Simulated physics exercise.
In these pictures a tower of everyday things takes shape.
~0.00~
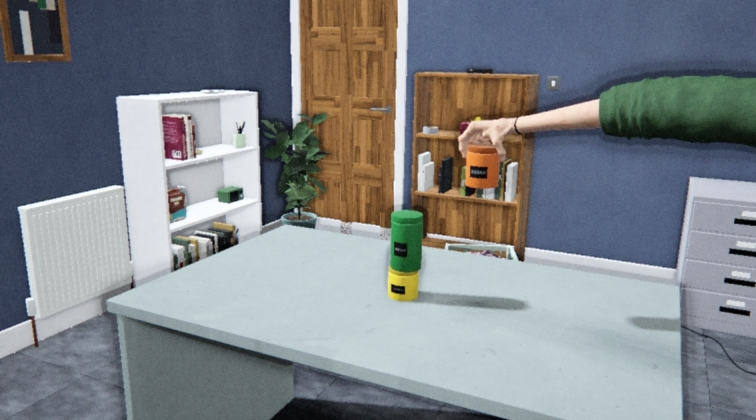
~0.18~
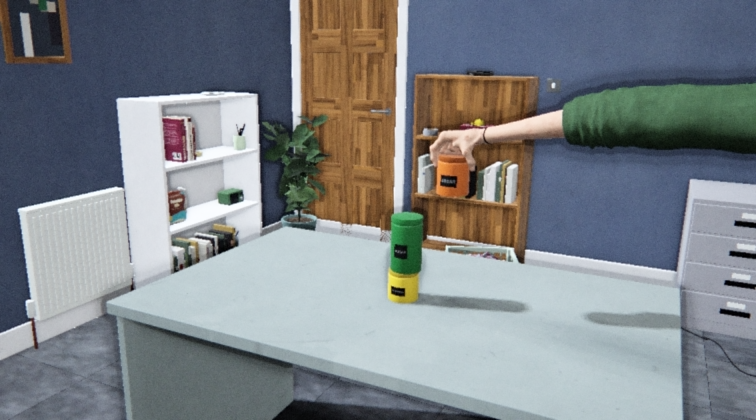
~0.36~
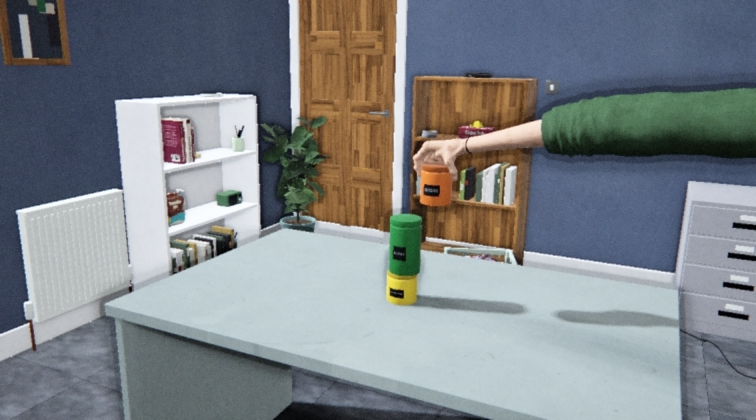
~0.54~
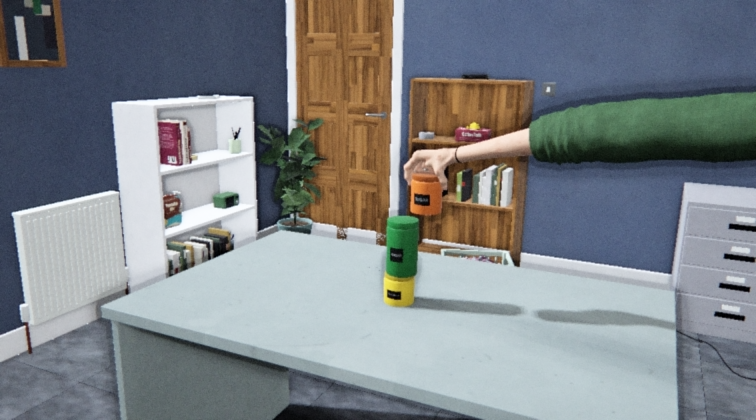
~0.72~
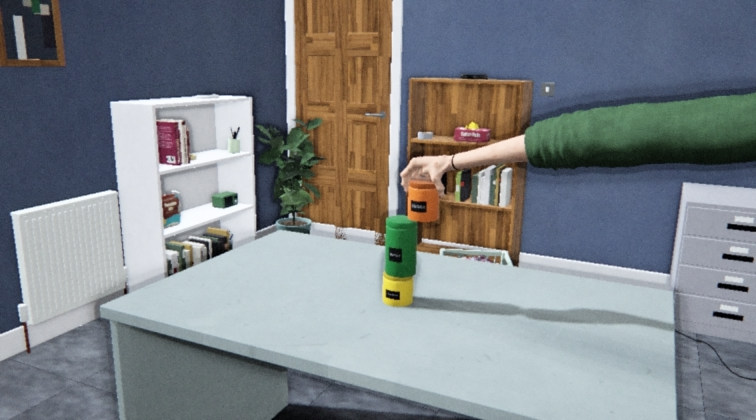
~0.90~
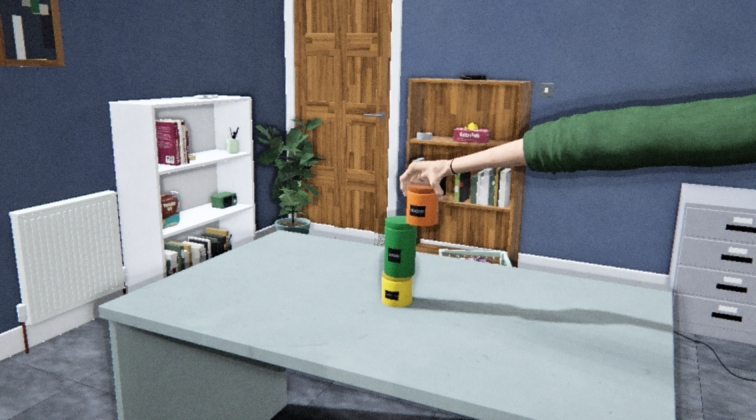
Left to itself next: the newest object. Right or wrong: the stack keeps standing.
Wrong, it comes down.
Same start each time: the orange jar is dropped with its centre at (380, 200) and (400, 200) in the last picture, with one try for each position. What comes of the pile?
On the first release the pile caves in, while on the second it stays intact.
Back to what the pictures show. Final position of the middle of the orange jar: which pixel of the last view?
It finishes at about (432, 294).
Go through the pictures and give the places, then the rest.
Coming down; orange jar (483, 166); green jar (407, 241), in the first picture.
Coming down; orange jar (453, 175); green jar (407, 243), in the second picture.
Coming down; orange jar (437, 184); green jar (405, 245), in the third picture.
Coming down; orange jar (427, 193); green jar (402, 246), in the fourth picture.
Coming down; orange jar (424, 200); green jar (401, 246), in the fifth picture.
In place under the hand; orange jar (423, 204); green jar (400, 247), in the sixth picture.
By 1.30 s, orange jar now fallen.
By 1.40 s, things are still on the move.
When it is over (2.0 s), fallen, orange jar; the other 2 as before. End places, in pixels of the last picture, orange jar near (432, 295). The pile gives way.
